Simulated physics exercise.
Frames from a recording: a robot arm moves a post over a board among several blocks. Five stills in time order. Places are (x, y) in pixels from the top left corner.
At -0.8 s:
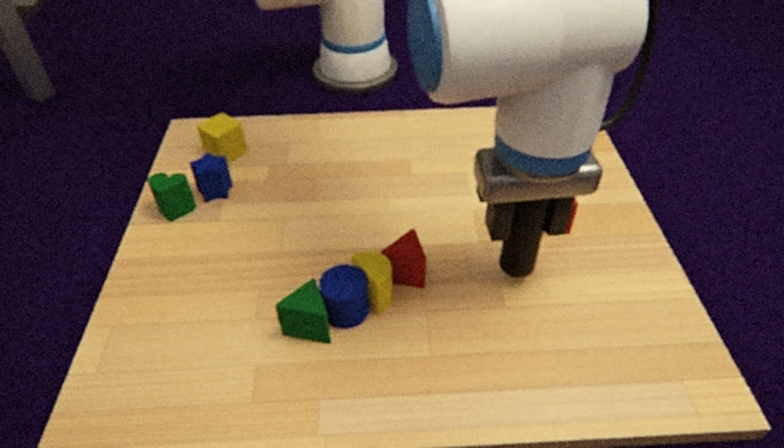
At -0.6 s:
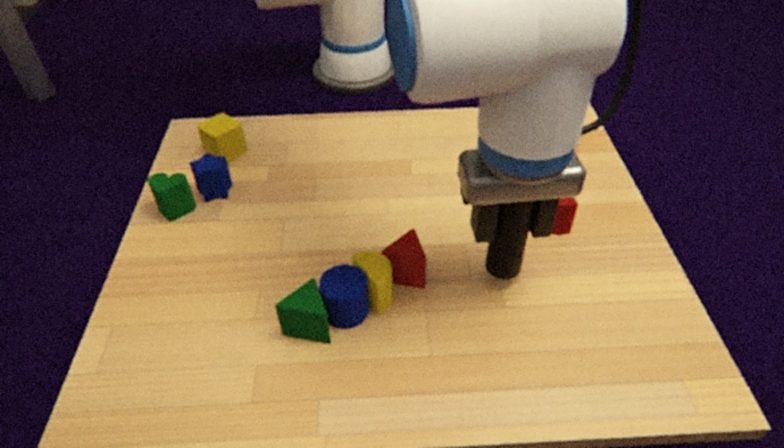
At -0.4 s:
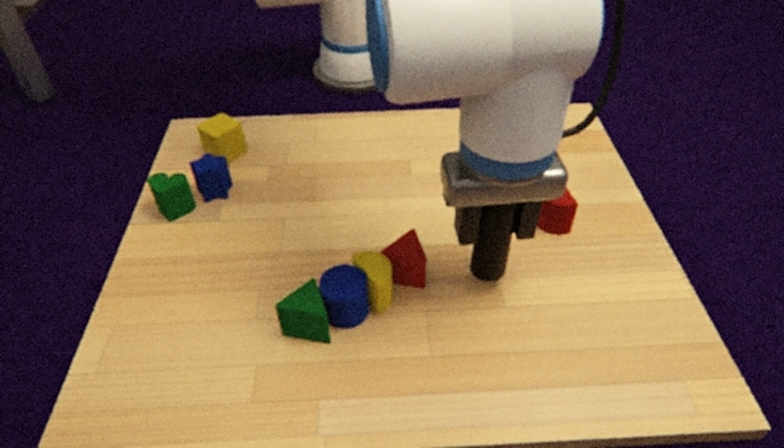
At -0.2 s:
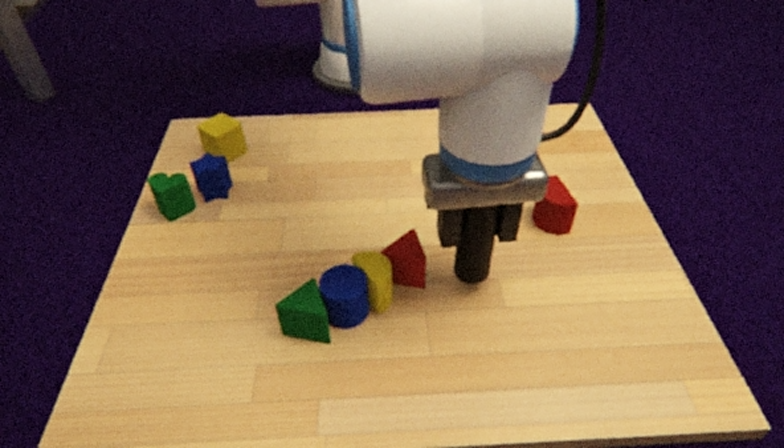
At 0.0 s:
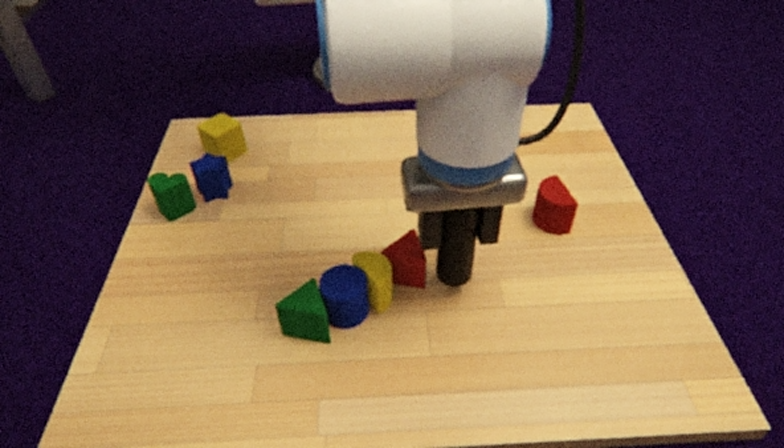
A robot arm moves its black post left across the board toward the red triangular piece.
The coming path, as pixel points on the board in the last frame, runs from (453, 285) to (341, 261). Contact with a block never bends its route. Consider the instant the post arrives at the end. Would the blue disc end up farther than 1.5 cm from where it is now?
No, that is not what happens.
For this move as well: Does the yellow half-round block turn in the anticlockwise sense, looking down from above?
Yes, that is how it ends up.
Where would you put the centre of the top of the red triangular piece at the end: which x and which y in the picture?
The centre of its top face lies at (313, 219).
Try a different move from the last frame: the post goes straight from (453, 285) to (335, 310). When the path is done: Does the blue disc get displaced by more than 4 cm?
Going by the path, yes.
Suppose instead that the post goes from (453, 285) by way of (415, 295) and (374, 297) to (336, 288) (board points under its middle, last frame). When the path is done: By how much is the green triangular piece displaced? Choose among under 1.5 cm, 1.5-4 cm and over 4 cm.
The 1.5 to 4 cm band.
The first path, step by step. One third of the way, post at (414, 265); red triangular piece at (383, 239), turned 25° clockwise.
Two thirds of the way, post at (375, 257); green triangular piece at (299, 302); blue disc at (337, 286); yellow half-round block at (364, 263), turned 35° anticlockwise; red triangular piece at (345, 229), turned 30° clockwise.
At the end, post at (339, 249); green triangular piece at (299, 302); blue disc at (337, 286); yellow half-round block at (363, 263), turned 35° anticlockwise; red triangular piece at (313, 219), turned 50° clockwise.
